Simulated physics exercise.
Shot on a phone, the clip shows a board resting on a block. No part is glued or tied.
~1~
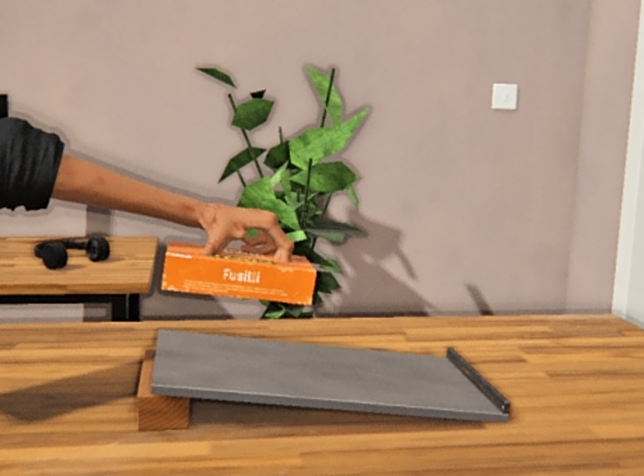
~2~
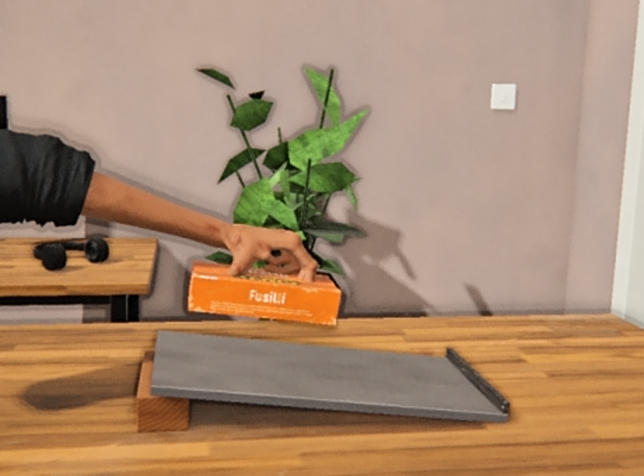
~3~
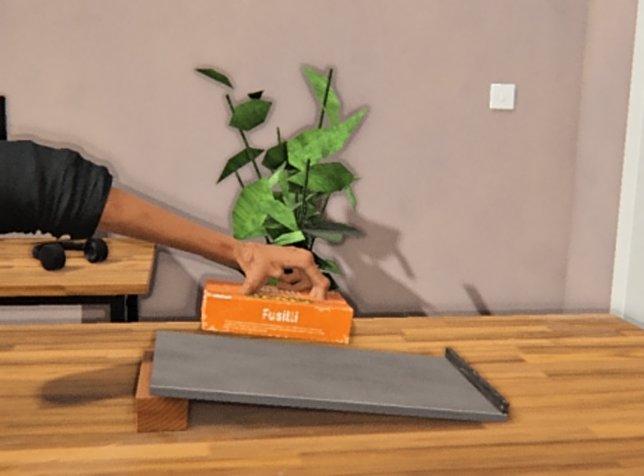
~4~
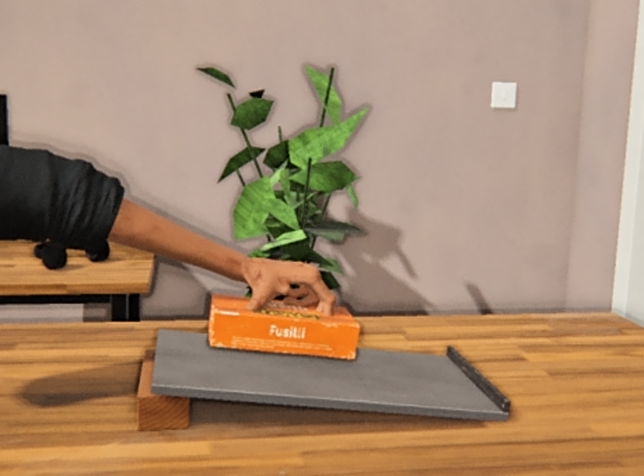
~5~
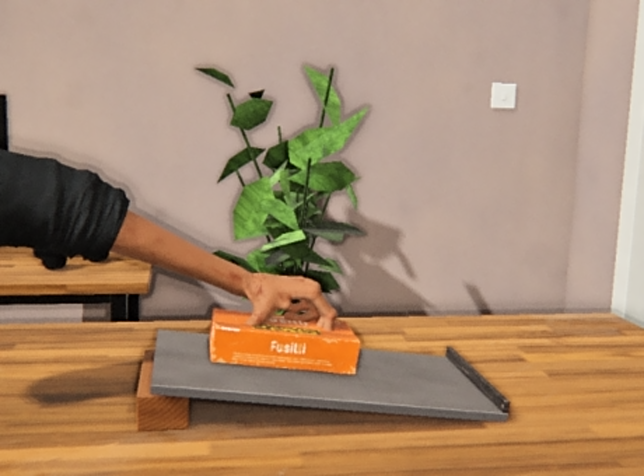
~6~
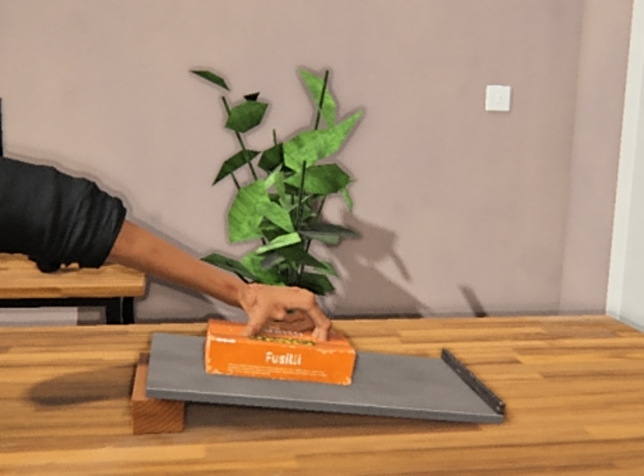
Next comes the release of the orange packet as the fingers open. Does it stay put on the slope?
Yes.
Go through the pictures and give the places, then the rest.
The first picture shows coming down; orange packet (238, 272).
The second picture shows coming down; orange packet (263, 292).
The third picture shows coming down; orange packet (275, 310).
The fourth picture shows coming down; orange packet (282, 326).
The fifth picture shows coming down; orange packet (282, 341).
The sixth picture shows set down, still held; orange packet (278, 351).
Then, 0.30 s later than the last frame, all is still.
Then, 0.70 s later than the last frame, orange packet resting near (278, 352).
When it is over, it is as before. End places, in pixels of the last picture, orange packet near (278, 352). The orange packet stays where it is put.
